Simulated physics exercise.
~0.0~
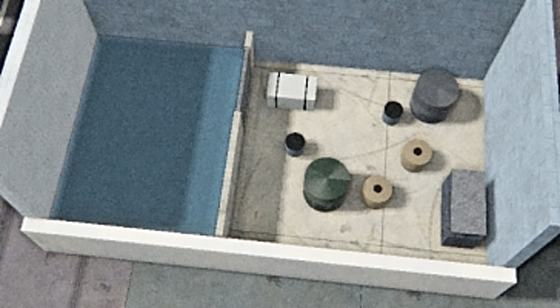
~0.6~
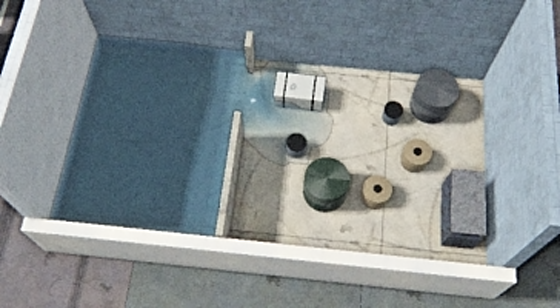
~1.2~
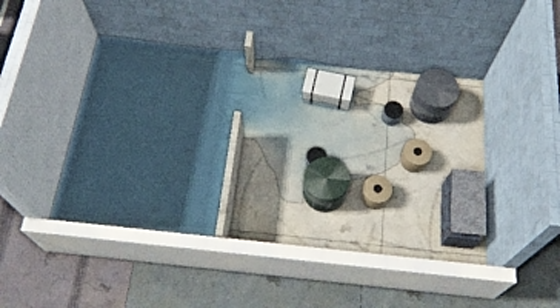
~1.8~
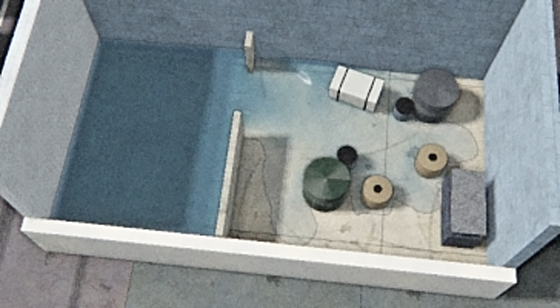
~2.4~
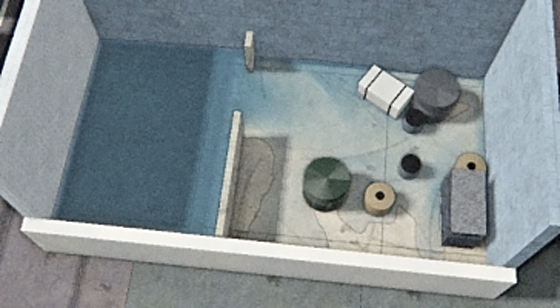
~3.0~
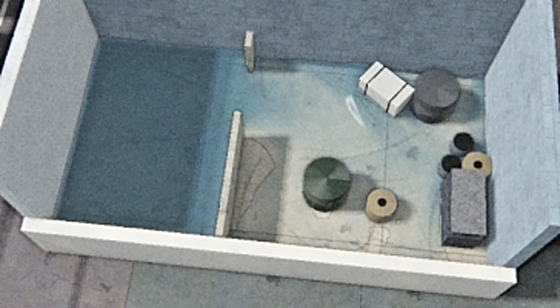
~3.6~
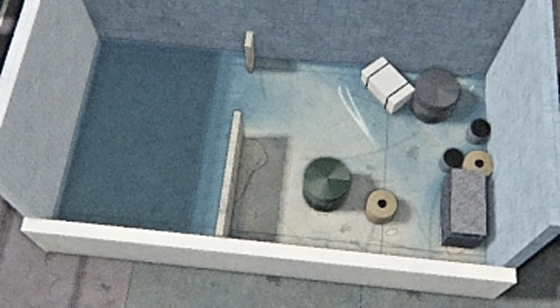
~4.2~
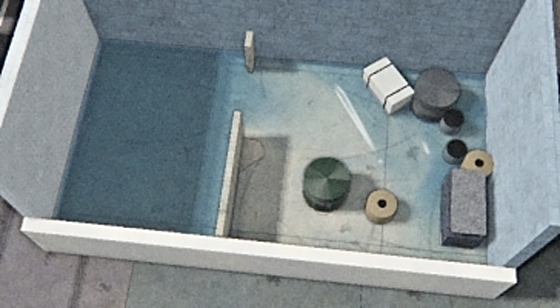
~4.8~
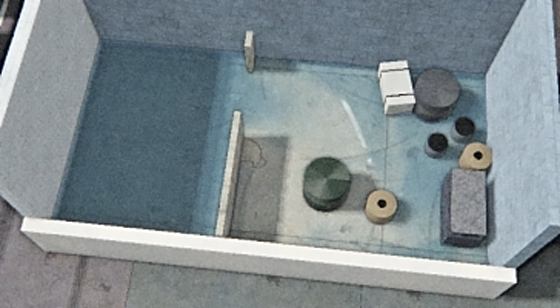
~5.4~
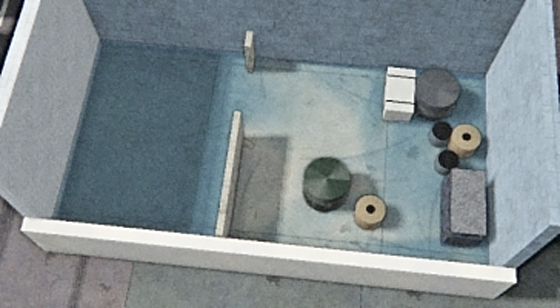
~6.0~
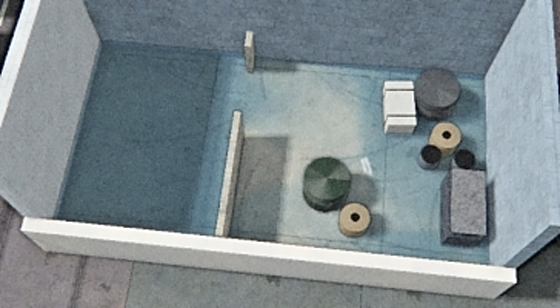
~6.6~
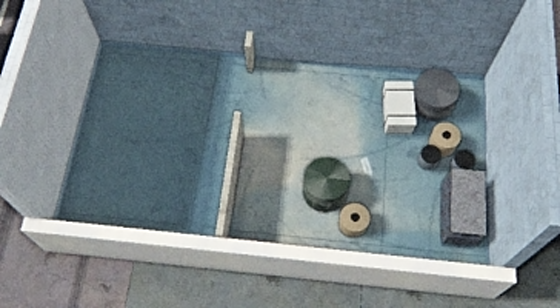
Blue water behind a partition burst through an opening and spread across the floor of a walled room, pushing a white trunk and several small round containers rightward, until they drifted and settled mostly near the right side, surrounded by shallow water.
